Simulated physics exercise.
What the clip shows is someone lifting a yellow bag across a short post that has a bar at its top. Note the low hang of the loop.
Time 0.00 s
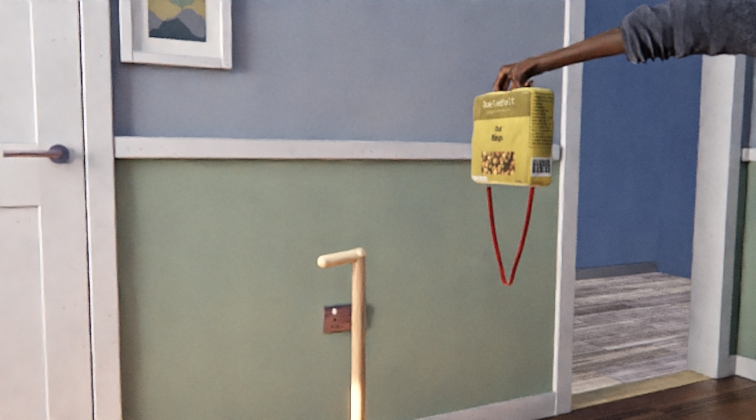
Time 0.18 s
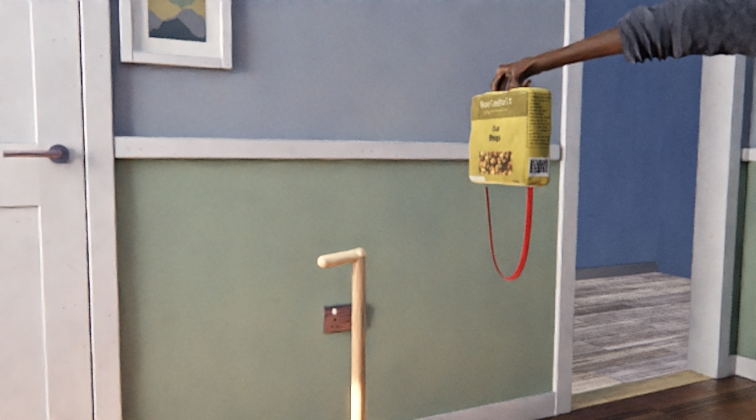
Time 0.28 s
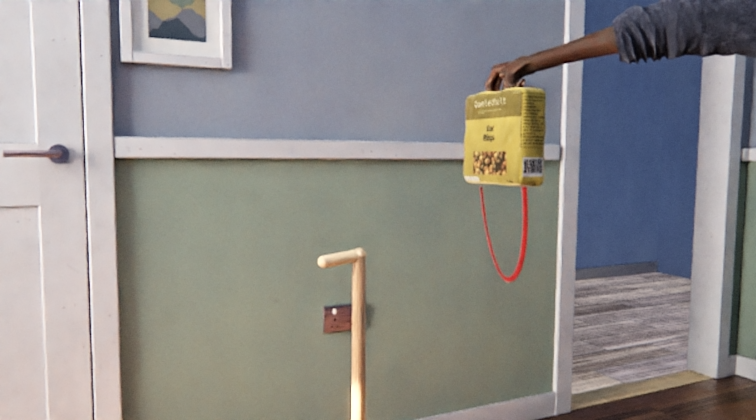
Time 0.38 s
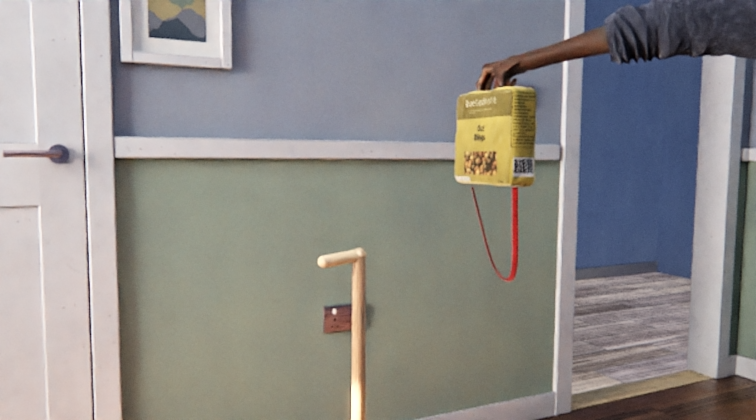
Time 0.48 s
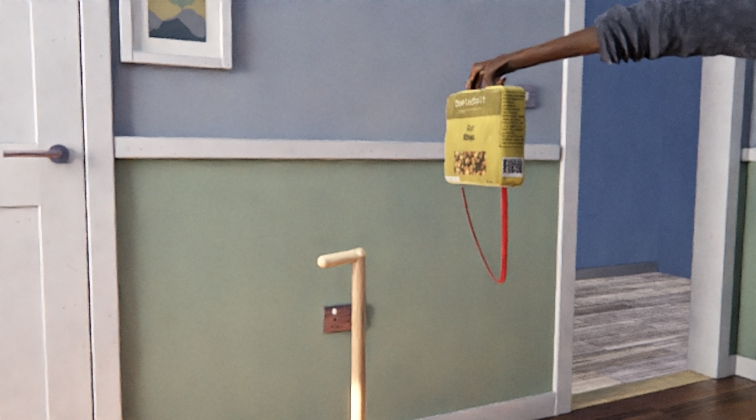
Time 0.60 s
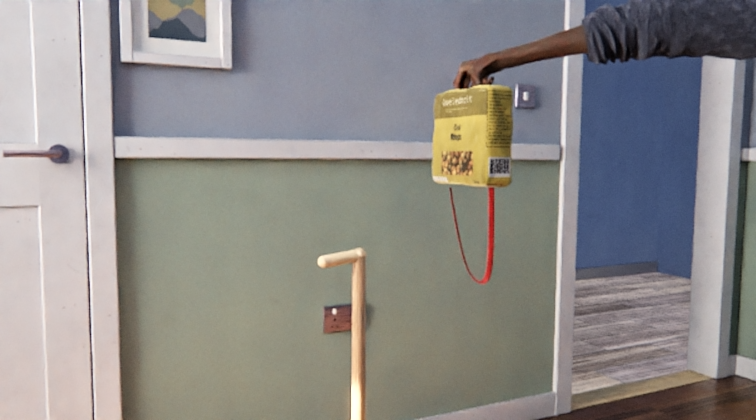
Yellow bag with a red loop hanging beneath it moving slowly left in a person's hand, toward a short wooden post.
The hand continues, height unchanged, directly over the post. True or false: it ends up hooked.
False.
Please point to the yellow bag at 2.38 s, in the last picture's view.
Look around (245, 132) in the last picture and you'll find it.
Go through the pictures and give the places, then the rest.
The first frame shows yellow bag (511, 138); hook tip (324, 262).
The second frame shows yellow bag (508, 138); bottom of the loop (506, 279).
The third frame shows yellow bag (503, 138).
The fourth frame shows yellow bag (494, 138); bottom of the loop (506, 280).
The fifth frame shows yellow bag (484, 138).
The sixth frame shows yellow bag (471, 137); bottom of the loop (479, 282); hook tip (324, 262); hook points away from it, loop hangs below the hook.
By 1.46 s, bag over the post near (372, 135).
By 2.38 s, bag past the post near (245, 132).
When it is over, bag past the post near (209, 131). The yellow bag comes away clean.
